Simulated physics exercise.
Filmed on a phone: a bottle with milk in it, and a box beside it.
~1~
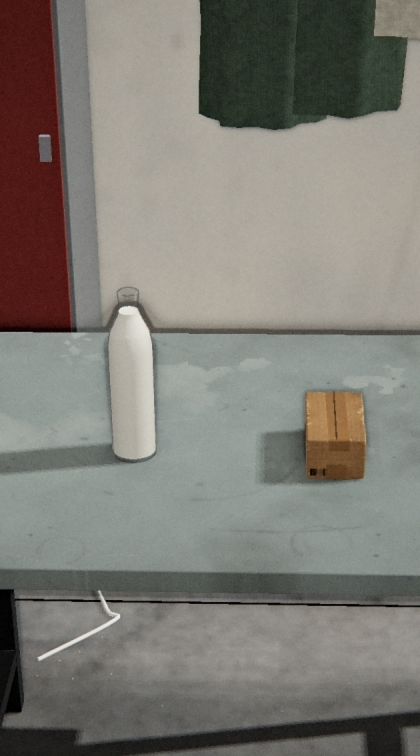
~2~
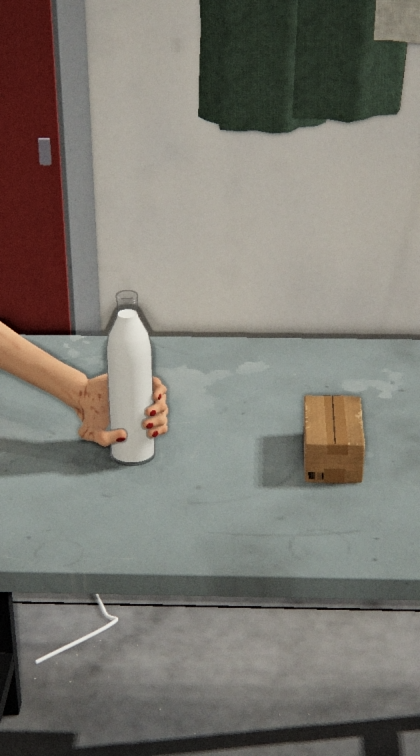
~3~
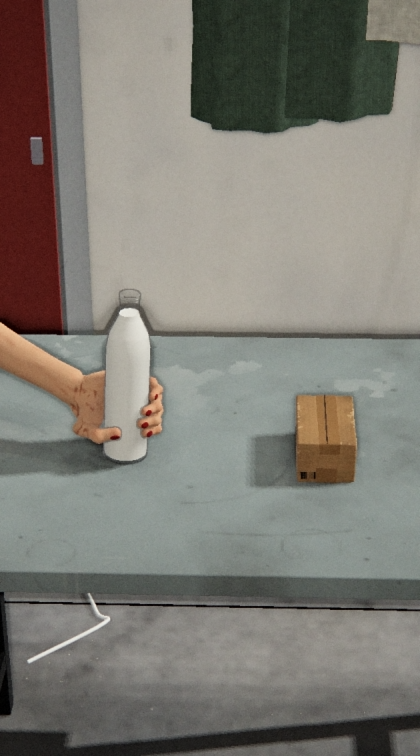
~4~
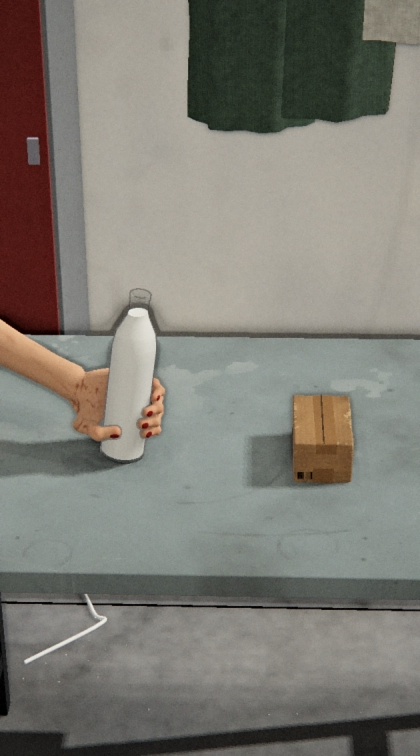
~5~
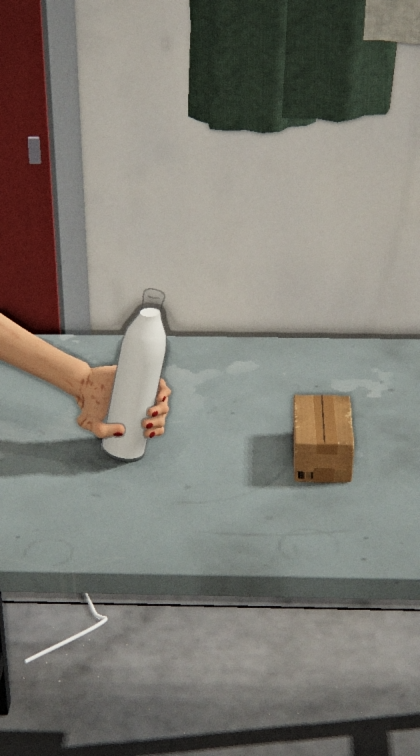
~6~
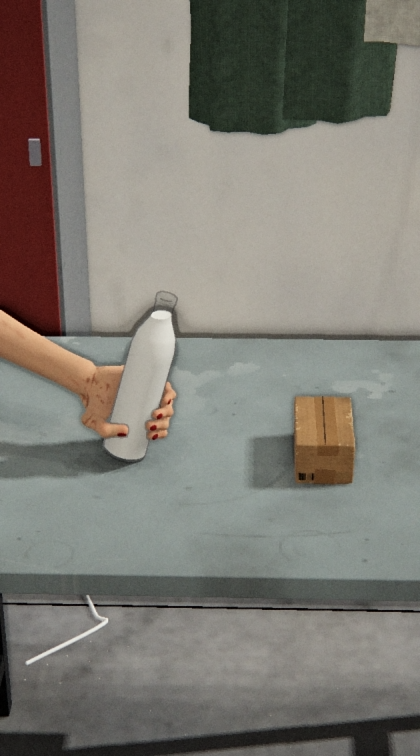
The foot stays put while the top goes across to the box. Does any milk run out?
The bottle spills.
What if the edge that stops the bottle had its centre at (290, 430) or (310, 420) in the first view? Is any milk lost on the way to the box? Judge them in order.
In that order: Wets the top, leaks.
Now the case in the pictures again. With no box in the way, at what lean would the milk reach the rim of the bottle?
At 65° or so.
Soon after, the bottle leans by about 45°; nothing has left it.
Later, the bottle leans by about 70°; some has gone over its rim; nearly all of the milk is inside.
In the end, the bottle leans by about 75°, against the box; some has gone over its rim; nearly all of the milk is inside.
